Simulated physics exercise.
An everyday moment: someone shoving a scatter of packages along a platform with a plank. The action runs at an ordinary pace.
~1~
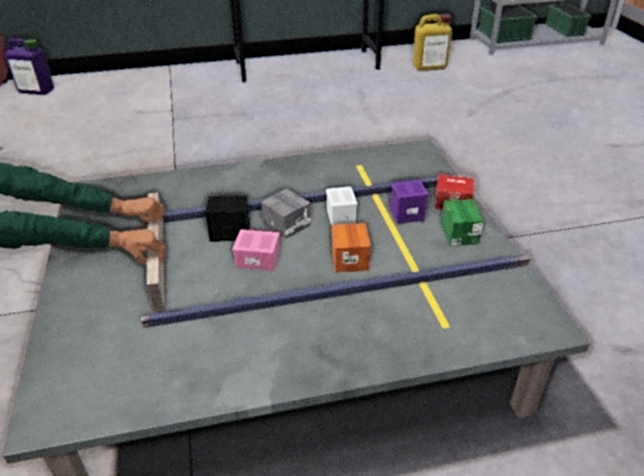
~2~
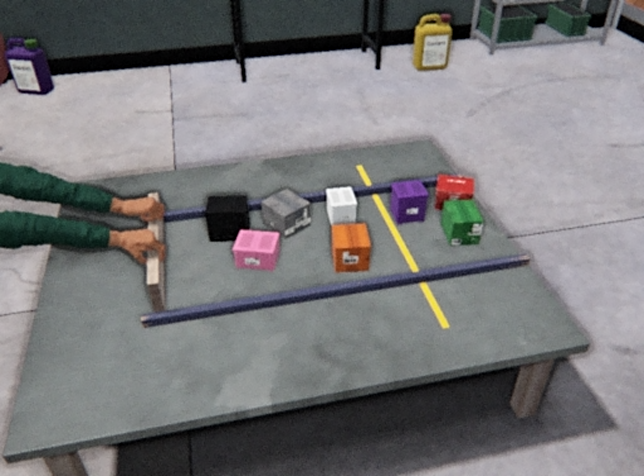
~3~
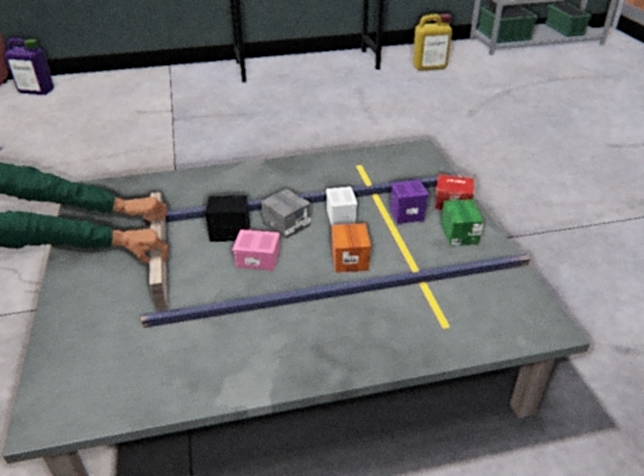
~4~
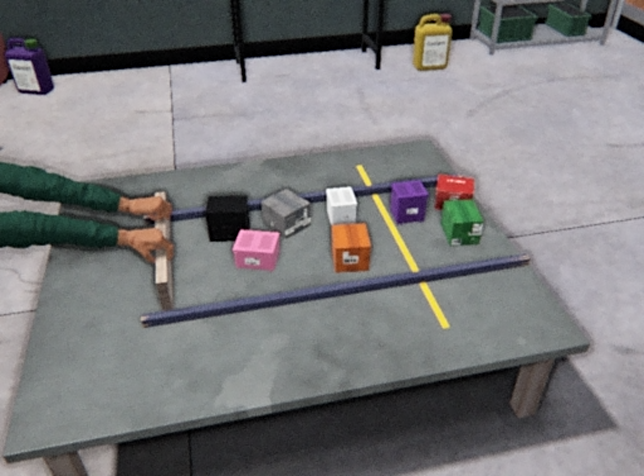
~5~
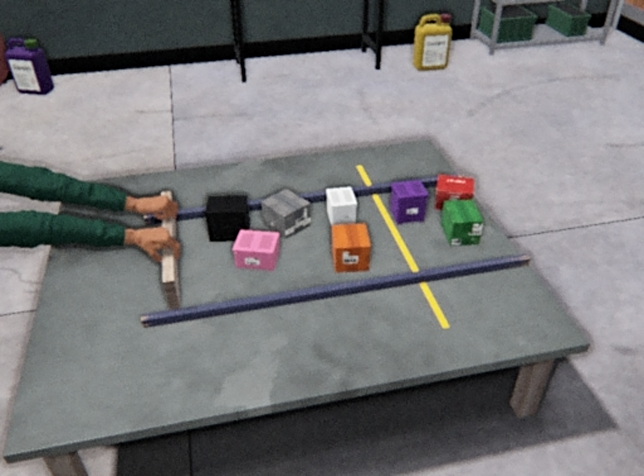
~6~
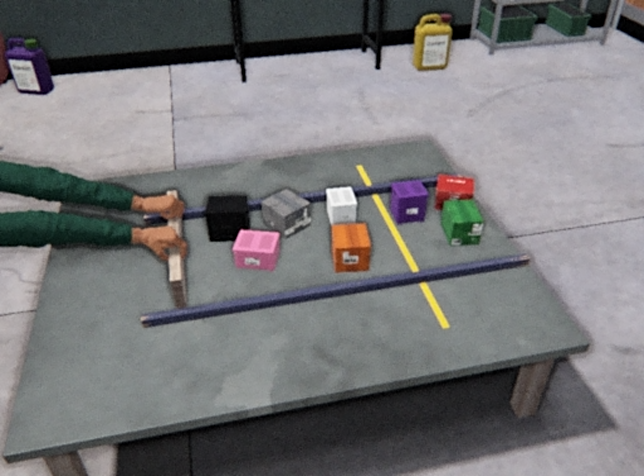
The clip shows two green-sleeved arms holding a wooden plank at the left of a grey table and sliding it slightly right toward several colourful boxes, which stay still between two dark rails near a yellow line.
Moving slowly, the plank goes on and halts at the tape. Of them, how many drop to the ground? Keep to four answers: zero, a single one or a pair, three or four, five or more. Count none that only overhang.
The answer is a single one or a pair.
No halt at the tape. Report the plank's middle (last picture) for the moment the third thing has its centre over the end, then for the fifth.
Roughly (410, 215) for the earlier crossing, roughly (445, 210) for the later one.
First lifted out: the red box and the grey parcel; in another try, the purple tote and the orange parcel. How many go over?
First 0, then 1.
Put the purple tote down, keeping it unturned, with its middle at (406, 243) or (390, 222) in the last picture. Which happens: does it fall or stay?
At the first spot it remains, and at the second it remains.
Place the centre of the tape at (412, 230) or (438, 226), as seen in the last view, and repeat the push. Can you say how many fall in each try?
In the first try the count is 2, and in the second it is 3.
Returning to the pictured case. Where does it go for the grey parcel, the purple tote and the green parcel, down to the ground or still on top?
Final state - grey parcel: Still there, purple tote: Fallen off, green parcel: Still there.
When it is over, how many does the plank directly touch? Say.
The count is 3.
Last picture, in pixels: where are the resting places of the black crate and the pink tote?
Middles: Around (401, 194) and around (415, 224).
Soon after, none off yet; red box at rest near (454, 194); green parcel at rest near (461, 223); purple tote at rest near (408, 203).
In the end, the number that fall off is one or two; gone, purple tote and red box.
